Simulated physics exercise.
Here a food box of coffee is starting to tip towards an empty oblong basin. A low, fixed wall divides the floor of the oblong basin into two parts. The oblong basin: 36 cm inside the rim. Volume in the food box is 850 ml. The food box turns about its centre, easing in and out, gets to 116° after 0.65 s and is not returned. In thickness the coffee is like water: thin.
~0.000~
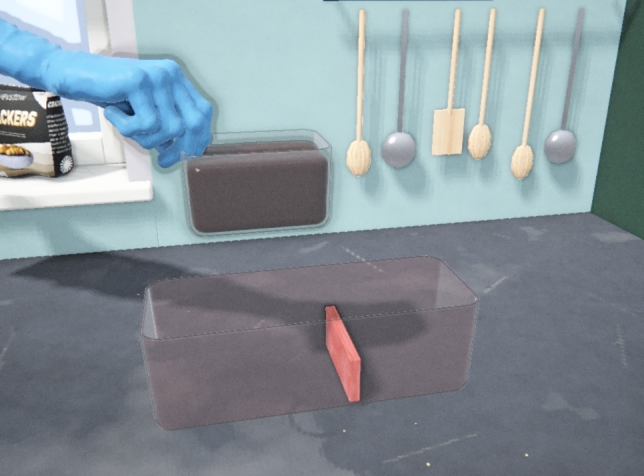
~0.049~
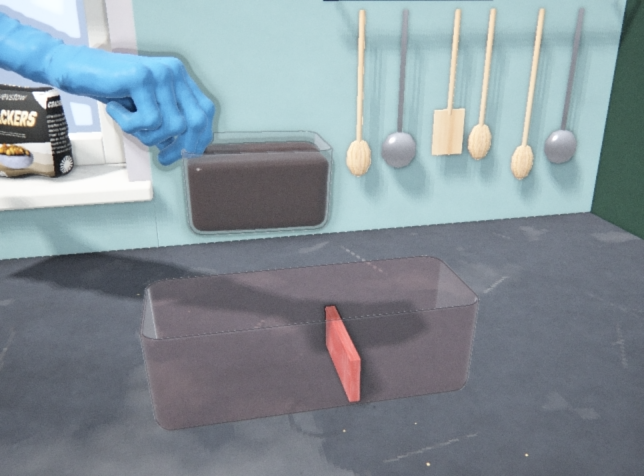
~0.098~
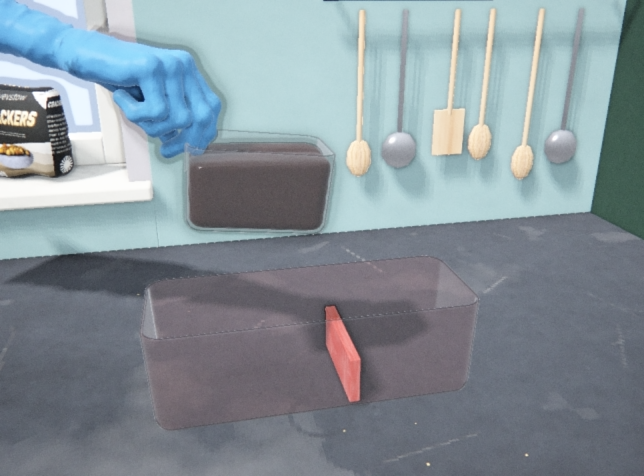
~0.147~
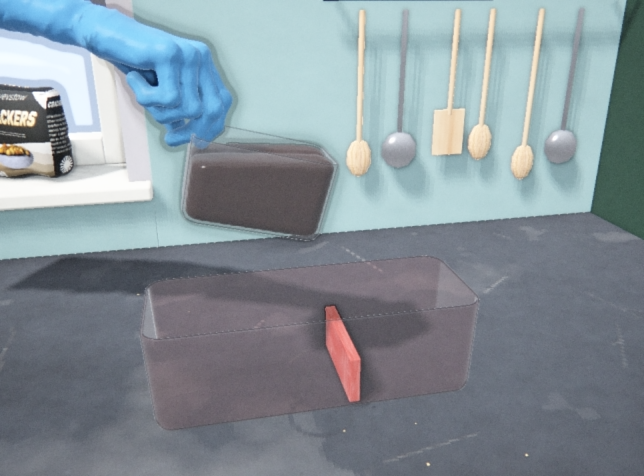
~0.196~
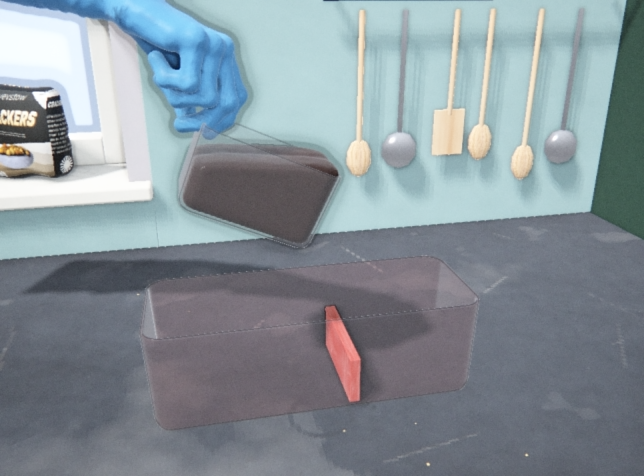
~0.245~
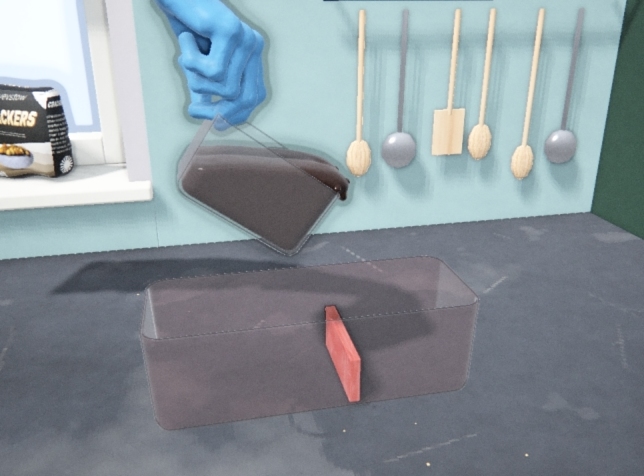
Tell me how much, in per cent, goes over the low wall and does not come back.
I would say about 65 per cent.
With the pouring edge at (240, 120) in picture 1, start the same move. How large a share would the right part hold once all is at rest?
10 %.
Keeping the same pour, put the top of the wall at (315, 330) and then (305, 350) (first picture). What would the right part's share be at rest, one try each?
In turn about 80 and 80 per cent.
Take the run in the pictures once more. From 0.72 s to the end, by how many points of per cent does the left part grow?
About 10 per cent.
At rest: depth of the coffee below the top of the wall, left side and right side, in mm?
I'd say some 46 mm on the left and some 22 mm on the right.
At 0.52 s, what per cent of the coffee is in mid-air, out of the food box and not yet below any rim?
38 %.
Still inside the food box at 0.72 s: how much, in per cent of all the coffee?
About 2 percent.
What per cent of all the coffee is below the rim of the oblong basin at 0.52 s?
Roughly 44 percent of it.
Then, 0.52 s in, the tilt is 104° and 18 per cent is still to pour, 0 is left of the wall and 44 right of it.
Then, 0.72 s in, the tilt is 116° and 2 per cent is still to pour, 19 is left of the wall and 59 right of it.
Then, 0.92 s in, the tilt is 116° and 0 per cent is still to pour, 26 is left of the wall and 67 right of it.
Then, 1.15 s in, the tilt is 116° and 0 per cent is still to pour, 29 is left of the wall and 65 right of it.
Finally, 29 per cent lies left of the wall, 65 right of it and 6 outside.
